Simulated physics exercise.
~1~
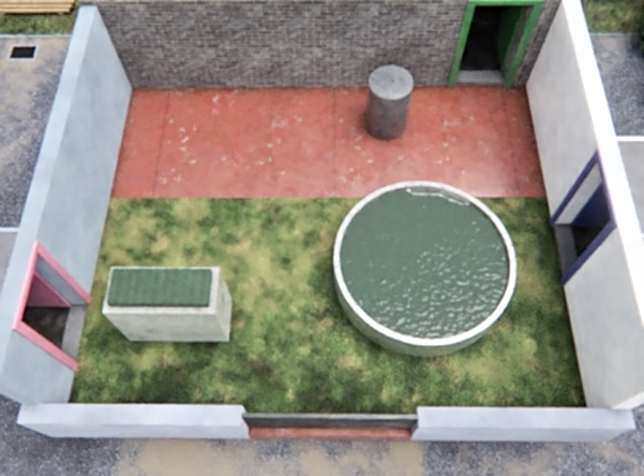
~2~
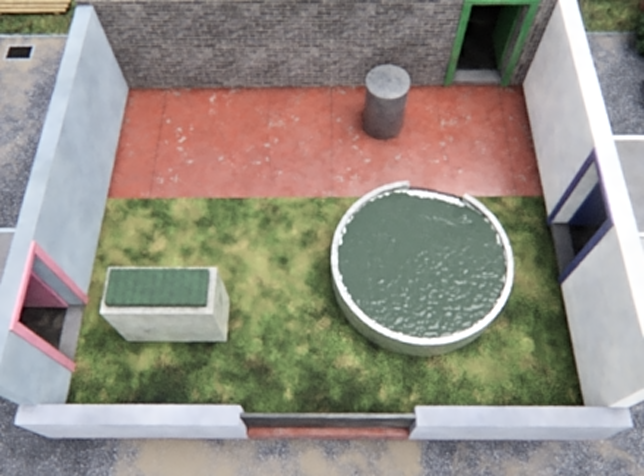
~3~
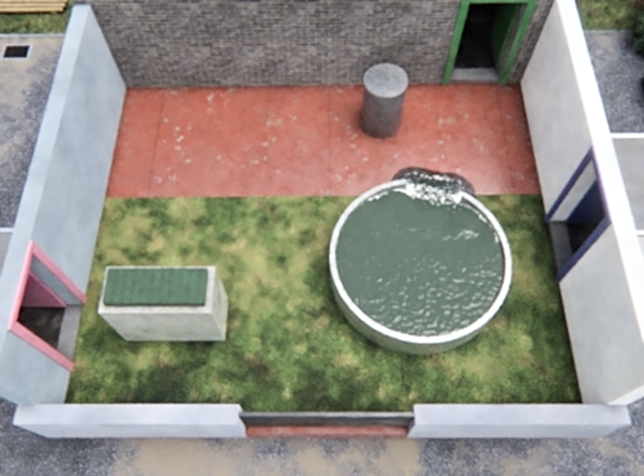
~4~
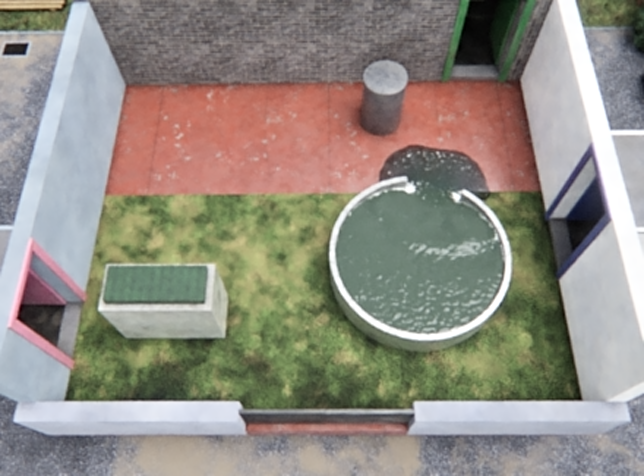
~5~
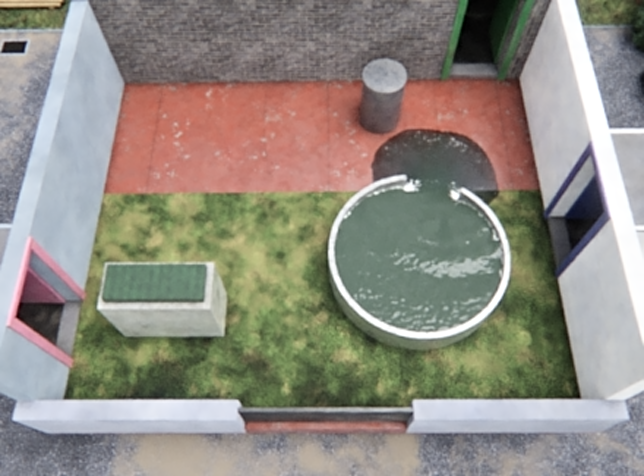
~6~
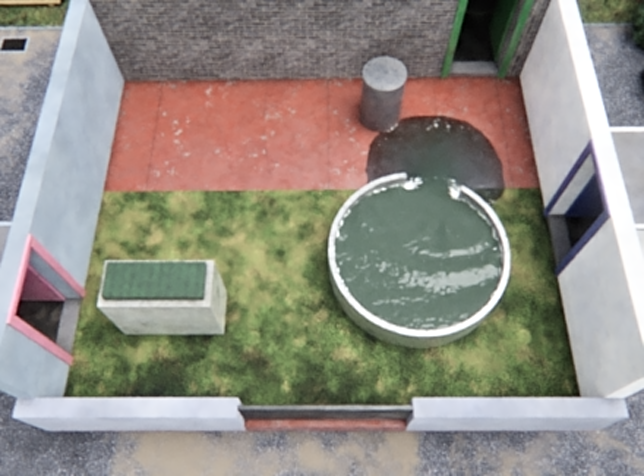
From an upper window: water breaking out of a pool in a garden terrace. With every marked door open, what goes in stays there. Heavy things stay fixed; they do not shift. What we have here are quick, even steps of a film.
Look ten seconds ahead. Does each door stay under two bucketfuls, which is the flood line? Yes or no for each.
Pink door - yes, stays under; green door - no, it floods; blue door - yes, stays under.
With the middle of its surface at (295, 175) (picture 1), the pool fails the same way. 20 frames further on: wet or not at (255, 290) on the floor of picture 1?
At that place: Clear.
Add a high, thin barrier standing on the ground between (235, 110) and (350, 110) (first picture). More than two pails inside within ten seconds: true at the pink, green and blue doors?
The pink door falls short, the green door exceeds it, the blue door falls short.
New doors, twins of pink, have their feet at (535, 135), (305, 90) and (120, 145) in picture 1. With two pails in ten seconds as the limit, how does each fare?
Door by door: Gets past, stays short, gets past.
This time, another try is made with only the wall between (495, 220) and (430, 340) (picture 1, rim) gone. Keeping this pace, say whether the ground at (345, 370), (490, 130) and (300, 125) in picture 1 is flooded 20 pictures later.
First soaked, second soaked, third unwetted.
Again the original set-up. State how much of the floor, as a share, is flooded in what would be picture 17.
About 25 per cent.
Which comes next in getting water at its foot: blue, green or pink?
The green one.
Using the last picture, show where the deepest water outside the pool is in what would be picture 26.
I would point to (423, 81).
A moment on, water covers 20 % of the floor; the pink door not reached, the green door wet at the sill, nothing in, the blue door not reached.
Next, water covers 25 % of the floor; the pink door not reached, the green door under two buckets in, the blue door not reached.
Then, water covers 35 % of the floor; the pink door not reached, the green door over two buckets in, the blue door wet at the sill, nothing in.
Later, water covers 55 % of the floor; the pink door not reached, the green door far over two buckets in, the blue door wet at the sill, nothing in.
In the end, water covers 80 % of the floor; the pink door wet at the sill, nothing in, the green door far over two buckets in, the blue door wet at the sill, nothing in.
